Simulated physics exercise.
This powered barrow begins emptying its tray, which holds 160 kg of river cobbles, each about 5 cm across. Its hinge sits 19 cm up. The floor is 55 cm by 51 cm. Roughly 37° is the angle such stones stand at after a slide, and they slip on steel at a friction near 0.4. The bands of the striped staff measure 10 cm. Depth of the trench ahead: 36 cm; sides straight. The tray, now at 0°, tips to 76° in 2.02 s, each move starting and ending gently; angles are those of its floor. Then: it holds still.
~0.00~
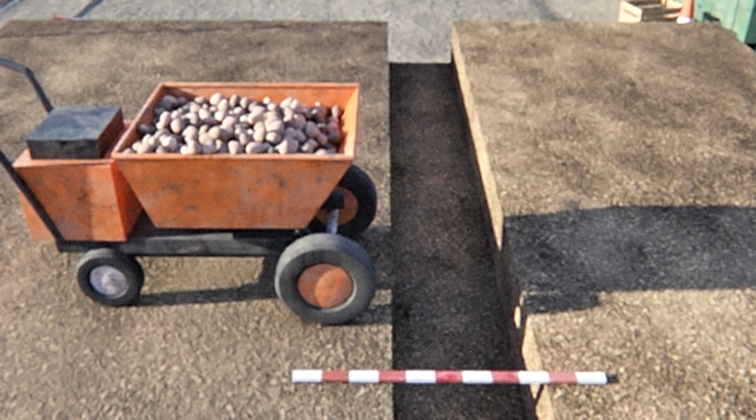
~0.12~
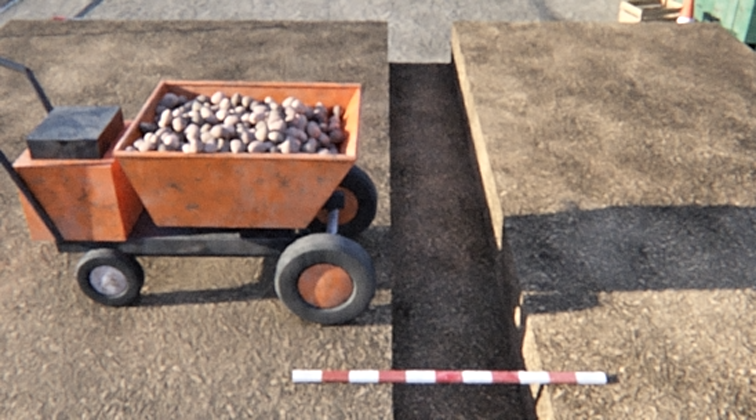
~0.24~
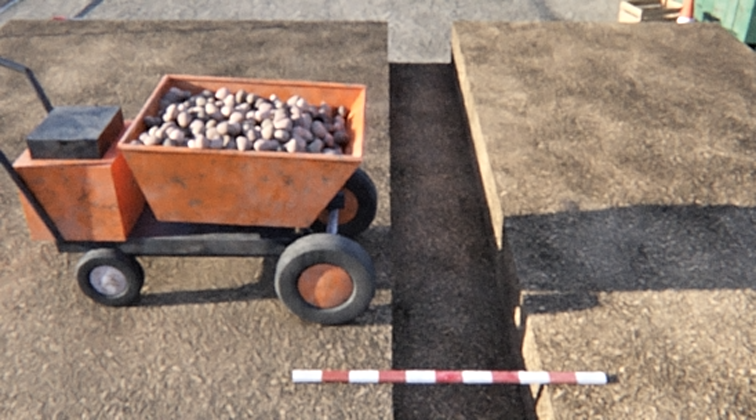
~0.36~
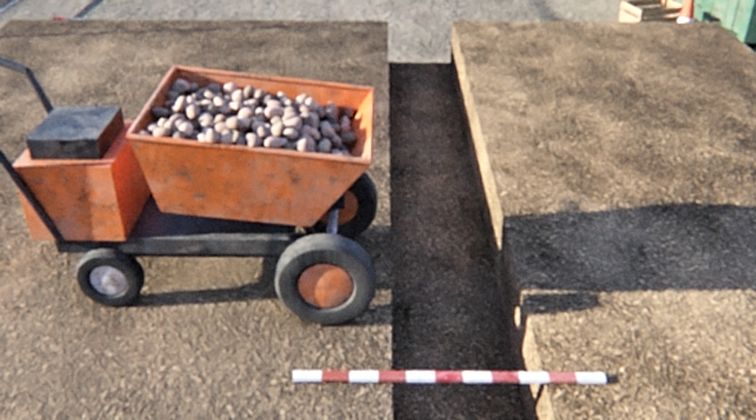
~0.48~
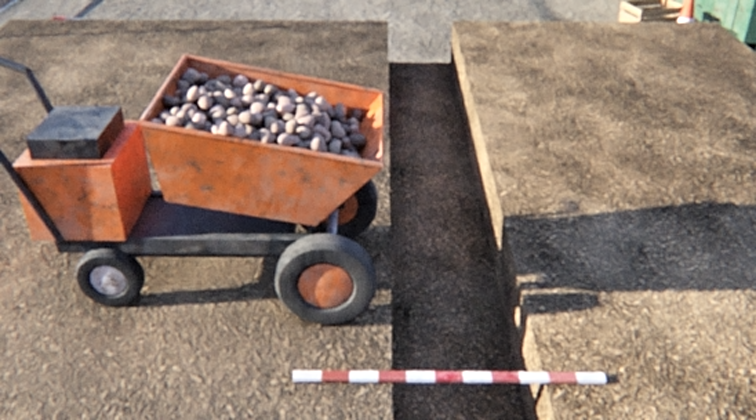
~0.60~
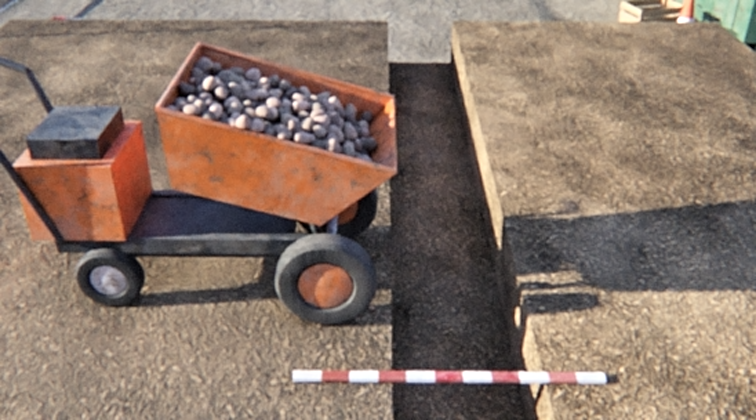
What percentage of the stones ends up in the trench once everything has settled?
About 75 per cent.
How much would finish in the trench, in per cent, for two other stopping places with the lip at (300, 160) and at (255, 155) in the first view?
I'd expect close to 100 per cent at the first and 100 per cent at the second.
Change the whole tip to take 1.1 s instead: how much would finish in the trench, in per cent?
In that case some 65 per cent.
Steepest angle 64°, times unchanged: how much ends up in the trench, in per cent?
In that case some 50 per cent.
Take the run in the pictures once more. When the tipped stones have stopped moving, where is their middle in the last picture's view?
In the last view, about (490, 324).
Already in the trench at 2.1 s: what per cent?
About 35 per cent by then.
After 1.5 s the floor is at 64°; 95 % in the tray, 5 % in the trench; the foremost stones are at (514, 259).
After 2.1 s the floor is at 76°; 44 % in the tray, 36 % in the trench, 20 % past the trench; the foremost stones are at (667, 279).
After 2.5 s the floor is at 76°; 24 % in the tray, 50 % in the trench, 26 % past the trench; the foremost stones are at (744, 300).
After 4.4 s the floor is at 76°; 0 % in the tray, 75 % in the trench, 25 % past the trench; the foremost stones are at (754, 278).
